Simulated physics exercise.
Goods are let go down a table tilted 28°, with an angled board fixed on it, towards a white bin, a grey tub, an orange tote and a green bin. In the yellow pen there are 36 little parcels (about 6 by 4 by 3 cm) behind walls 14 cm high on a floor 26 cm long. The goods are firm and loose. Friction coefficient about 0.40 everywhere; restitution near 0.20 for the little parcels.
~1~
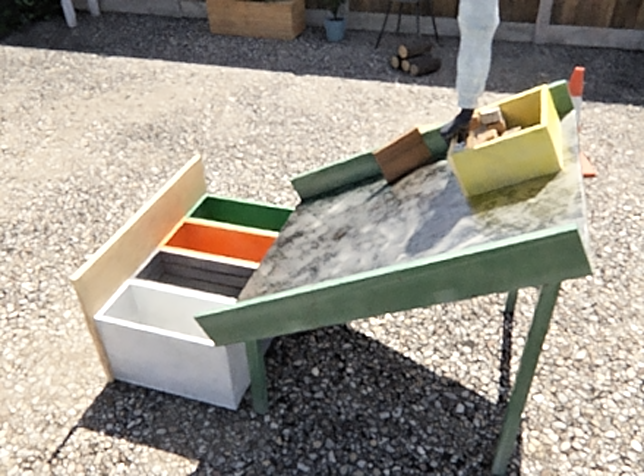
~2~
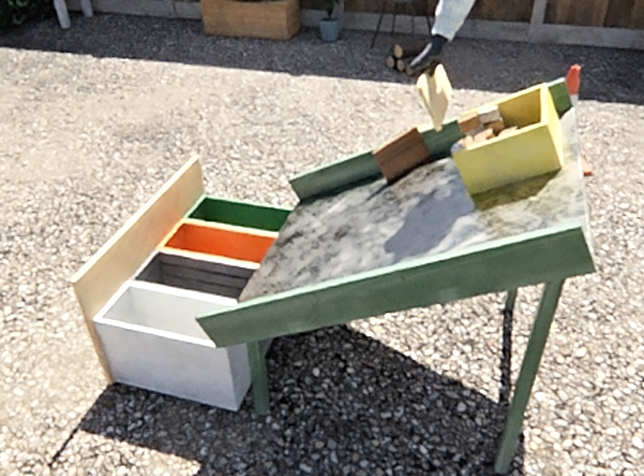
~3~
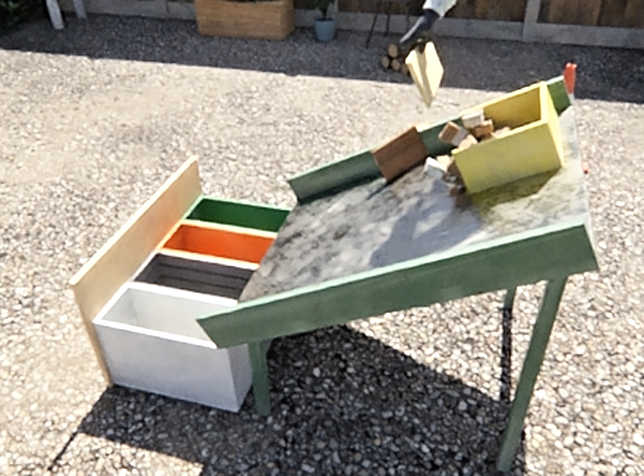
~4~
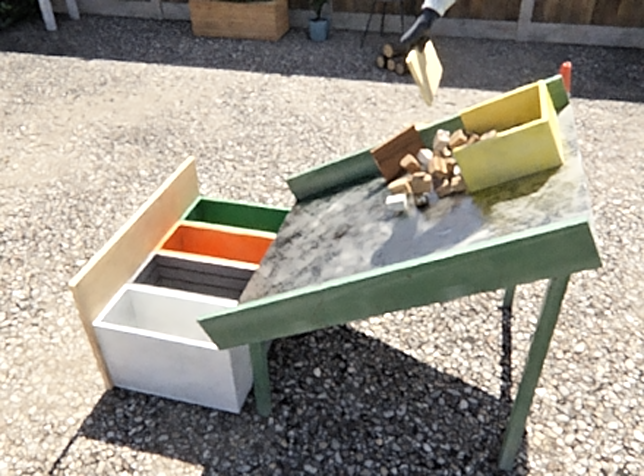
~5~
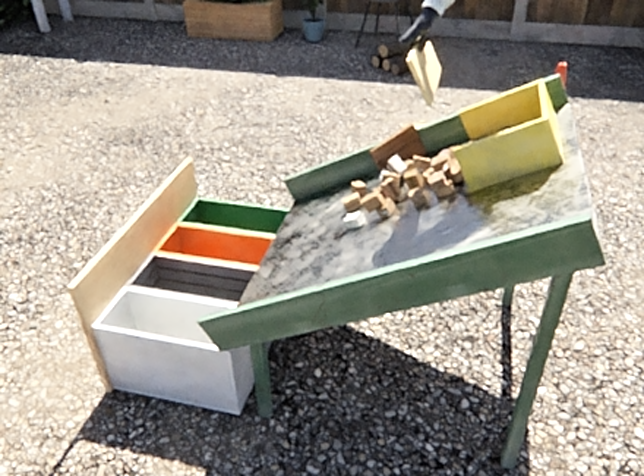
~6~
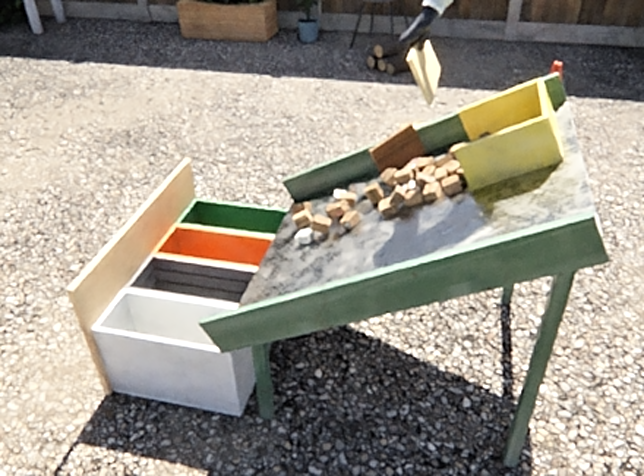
Small wooden blocks sliding down a tilted table from a yellow pen after a gloved hand lifts away a panel.
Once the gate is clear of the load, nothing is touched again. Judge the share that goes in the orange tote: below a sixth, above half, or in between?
More than half of the little parcels end in the orange tote.
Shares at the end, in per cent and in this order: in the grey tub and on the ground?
Roughly 5 and 0 per cent.
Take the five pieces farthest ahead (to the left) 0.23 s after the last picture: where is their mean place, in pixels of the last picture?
Around (238, 247).
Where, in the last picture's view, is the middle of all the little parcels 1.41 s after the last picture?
At about (213, 292).
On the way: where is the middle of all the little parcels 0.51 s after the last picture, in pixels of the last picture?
At about (285, 229).
Then, 0.23 s after the last picture, 3 in the orange tote, 1 in the green bin, 29 on the slope and 3 in the air.
Then, 0.51 s after the last picture, 10 in the orange tote, 3 in the green bin, 21 on the slope and 2 in the air.
Then, 0.90 s after the last picture, 23 in the orange tote, 4 in the green bin, 3 on the slope and 6 in the air.
When it is over (1.41 s after the last picture), 1 in the grey tub, 28 in the orange tote and 7 in the green bin. Asked share, 28 of 36, 78 per cent.
